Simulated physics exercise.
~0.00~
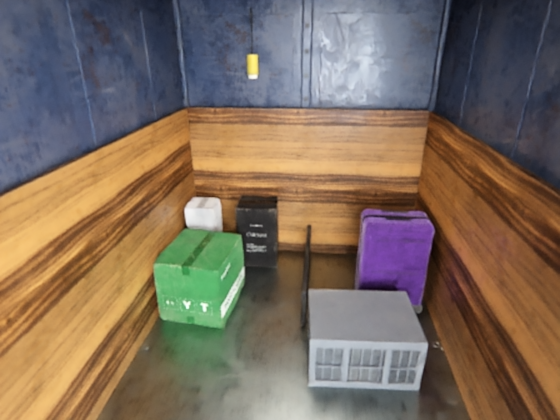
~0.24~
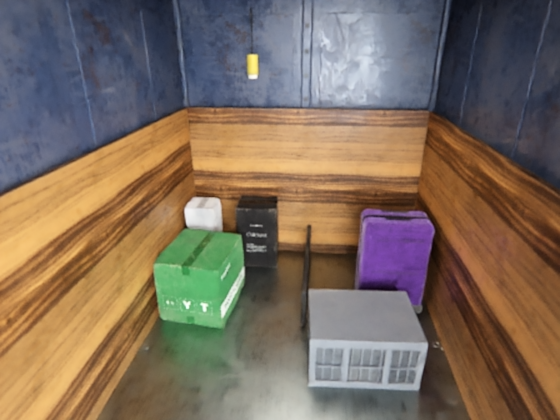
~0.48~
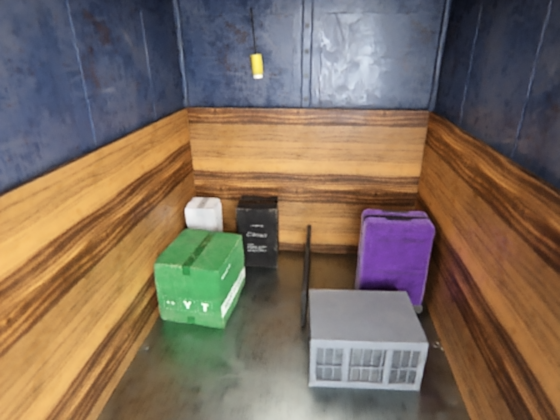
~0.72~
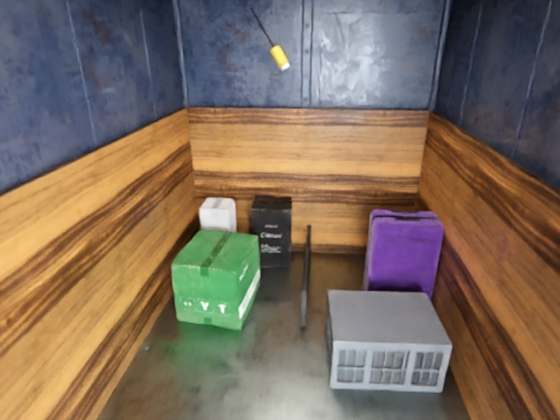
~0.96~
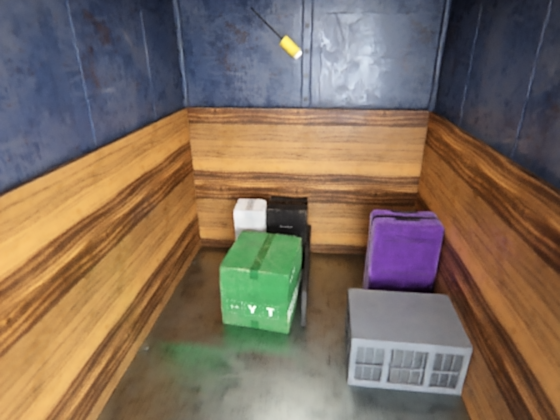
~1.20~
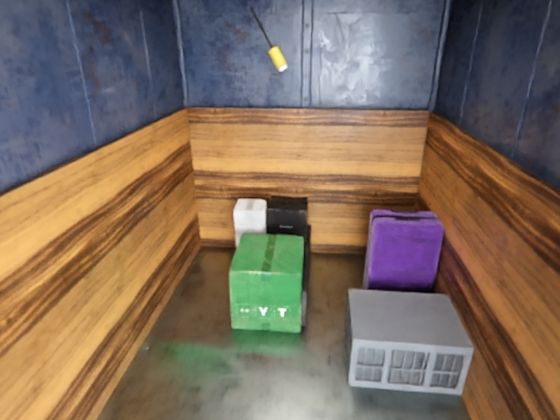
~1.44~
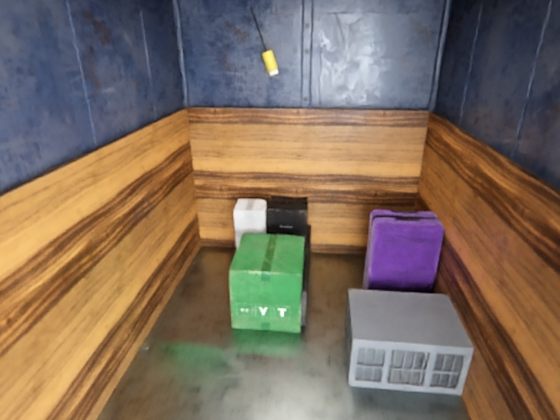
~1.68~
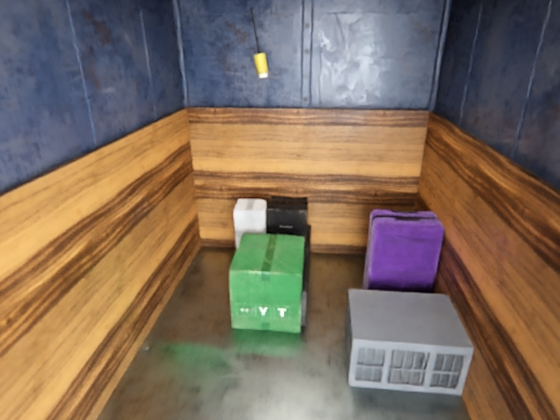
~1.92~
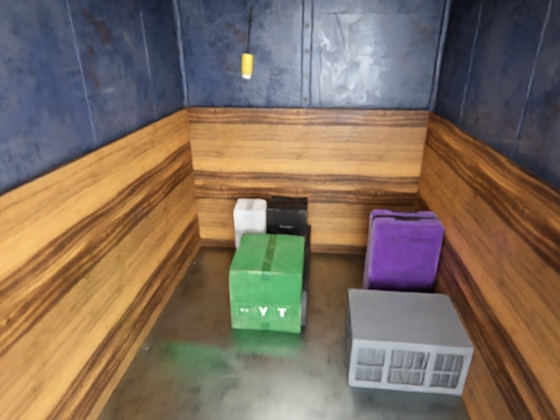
The grey chest, green box, white box and black box slid to the right across the van floor as the hanging yellow lamp swung, while the purple case barely shifted, and they all stayed upright and came to rest.
